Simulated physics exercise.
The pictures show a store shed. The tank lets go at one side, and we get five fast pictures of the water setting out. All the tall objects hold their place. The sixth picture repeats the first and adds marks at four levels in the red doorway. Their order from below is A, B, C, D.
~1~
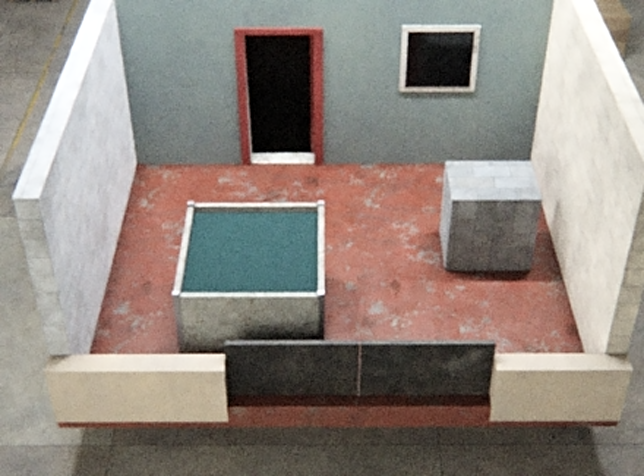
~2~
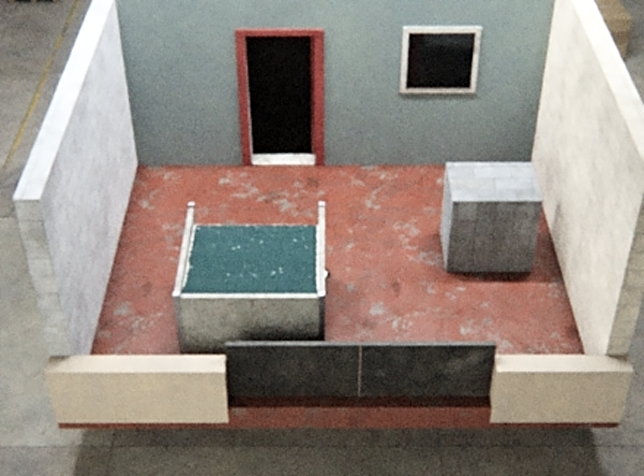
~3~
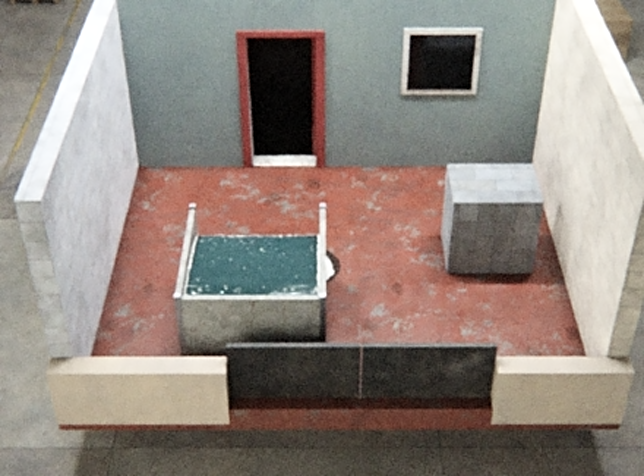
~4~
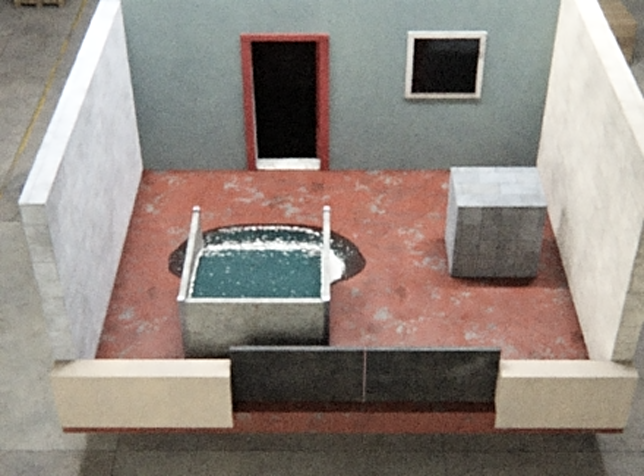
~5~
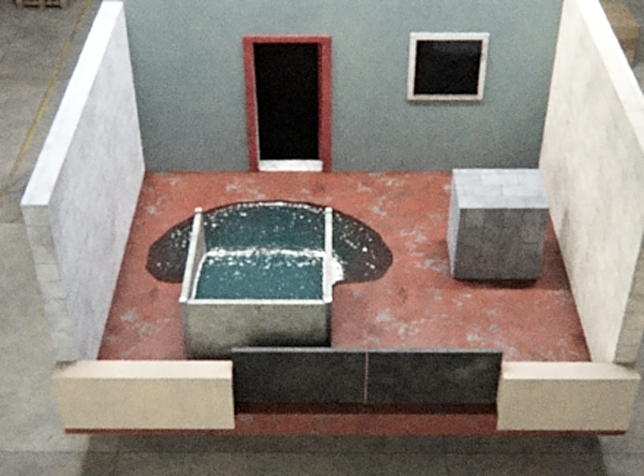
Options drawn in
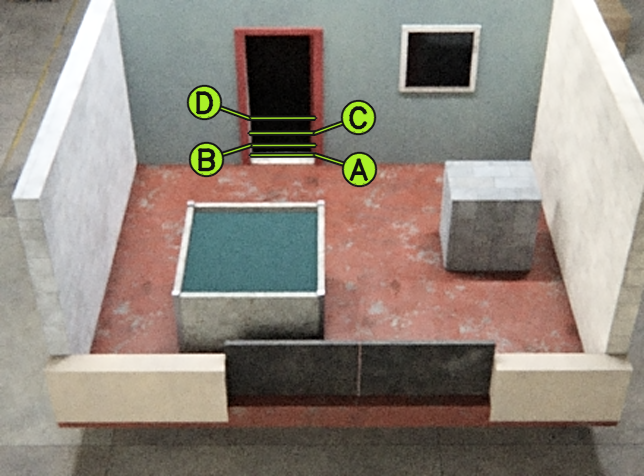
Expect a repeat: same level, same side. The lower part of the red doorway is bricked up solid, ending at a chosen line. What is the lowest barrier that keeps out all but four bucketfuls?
Take C.
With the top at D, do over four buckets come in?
No, that is safe.
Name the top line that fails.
B it is.
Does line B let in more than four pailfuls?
Yes, it does.
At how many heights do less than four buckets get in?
Two of the four.
In lime, A at (282, 155); B at (282, 145); C at (282, 133); D at (281, 118); from the bottom up A, B, C, D.
With A, dozens of bucketfuls pour in.
With B, about 12 bucketfuls get in.
With C, a splash gets over, under a bucket.
With D, nothing gets over.
